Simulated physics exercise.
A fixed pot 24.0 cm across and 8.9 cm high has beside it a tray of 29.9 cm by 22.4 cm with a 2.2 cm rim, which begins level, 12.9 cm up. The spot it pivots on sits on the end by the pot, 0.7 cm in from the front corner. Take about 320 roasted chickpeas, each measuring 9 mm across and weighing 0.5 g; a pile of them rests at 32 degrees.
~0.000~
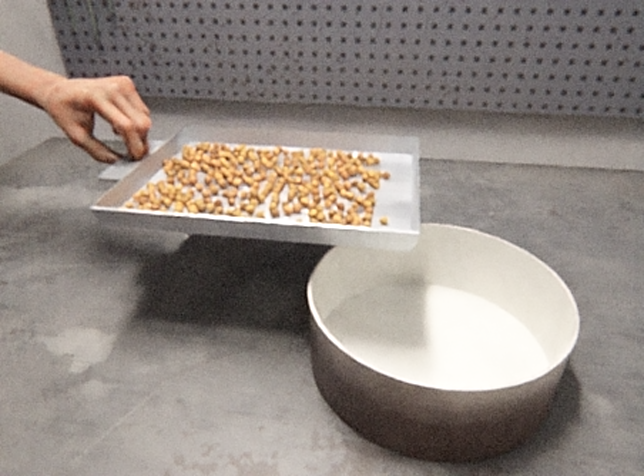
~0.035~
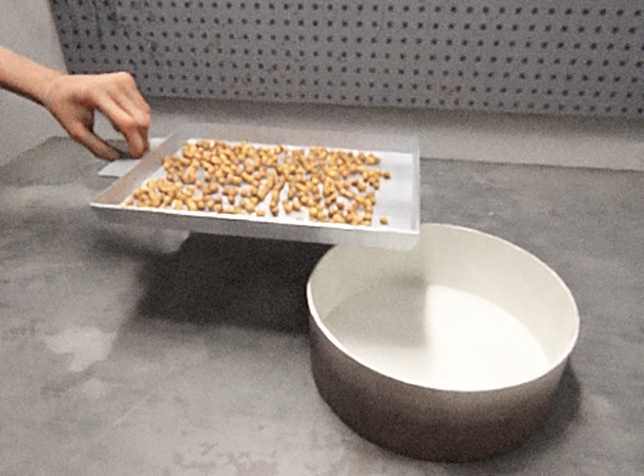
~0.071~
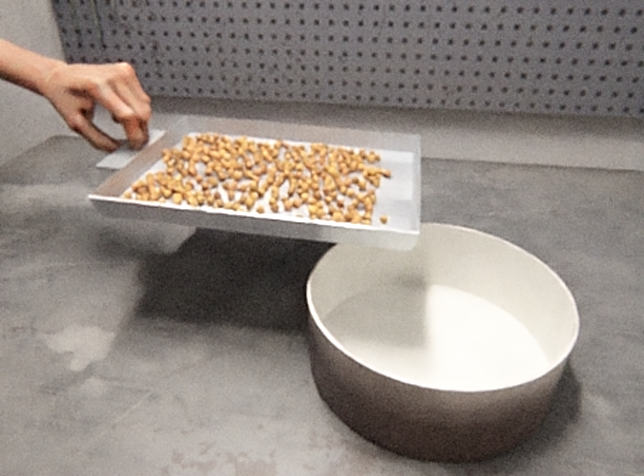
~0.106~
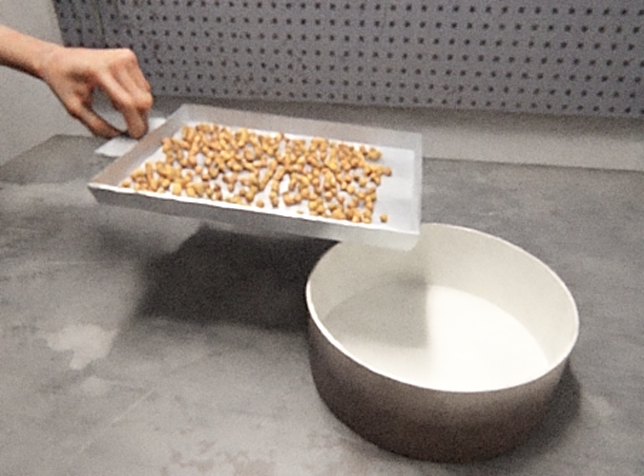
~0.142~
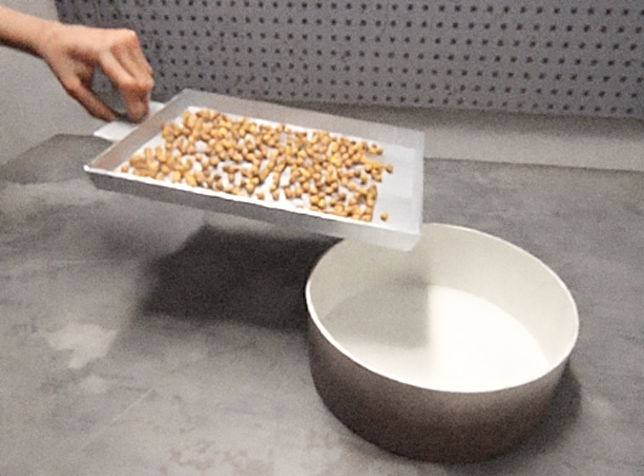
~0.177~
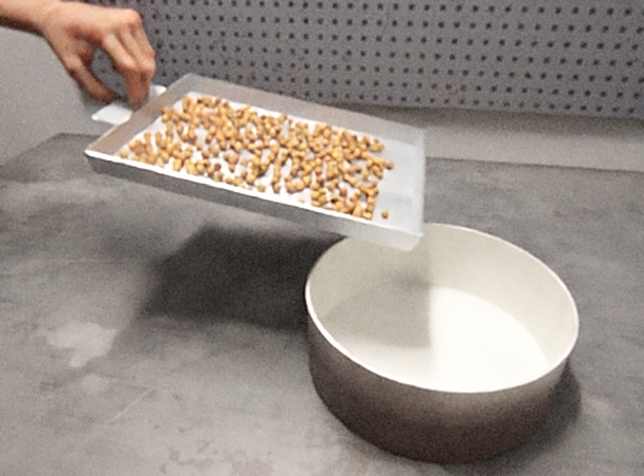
To begin with, a hand holds the left end of a shallow, pale tray of roasted chickpeas roughly level, its right end beside a round, white-lined pot. The hand then raises the left end steadily, and the tray slopes down toward the pot while the chickpeas stay spread across it.
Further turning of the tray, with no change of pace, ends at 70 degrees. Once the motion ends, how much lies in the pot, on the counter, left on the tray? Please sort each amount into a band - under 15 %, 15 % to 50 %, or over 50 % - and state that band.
Pot: 15 % to 50 %; counter: Under 15 %; tray: Over 50 %.
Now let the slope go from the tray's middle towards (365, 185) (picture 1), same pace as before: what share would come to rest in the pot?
Estimate: Some 15 per cent.
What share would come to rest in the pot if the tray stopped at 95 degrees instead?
Estimated share: About 85 %.
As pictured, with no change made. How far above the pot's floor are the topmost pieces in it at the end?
Some 2.0 cm.
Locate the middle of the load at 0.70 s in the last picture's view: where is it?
Near (413, 154).
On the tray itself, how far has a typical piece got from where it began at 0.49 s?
Displacement on the tray: About 5 cm.
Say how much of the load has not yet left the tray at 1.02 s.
Load share: Around 65%.
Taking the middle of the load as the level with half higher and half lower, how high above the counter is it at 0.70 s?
Roughly 20 cm.
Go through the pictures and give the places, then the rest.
In the first frame, tray tilt 0 degrees, front corners at (98, 205) and (413, 229); middle of the pieces at (257, 180); pot at (438, 288).
In the second frame, tray tilt 0 degrees, front corners at (97, 202) and (413, 229); middle of the pieces at (257, 178).
In the third frame, tray tilt 2 degrees, front corners at (96, 195) and (413, 229); middle of the pieces at (257, 173).
In the fourth frame, tray tilt 4 degrees, front corners at (94, 183) and (414, 230), lowest corner right front; middle of the pieces at (258, 166).
In the fifth frame, tray tilt 8 degrees, front corners at (93, 167) and (415, 230), lowest corner right front; middle of the pieces at (258, 157).
In the sixth frame, tray tilt 11 degrees, front corners at (92, 150) and (416, 231), lowest corner right front; middle of the pieces at (260, 147); pot at (436, 288). The tray's pace is about 95 degrees a second.
Then, at 0.49 s, tilt 40 degrees; the tray holds 100 %, the pot 0 %.
After 0.70 s, tilt 59 degrees; the tray holds 100 %, the pot 0 %.
After 1.02 s, tilt 70 degrees; the tray holds 65 %, the pot 30 %.
By 1.7 s all is still; pot 35 %, counter 5 %, tray 60 %.
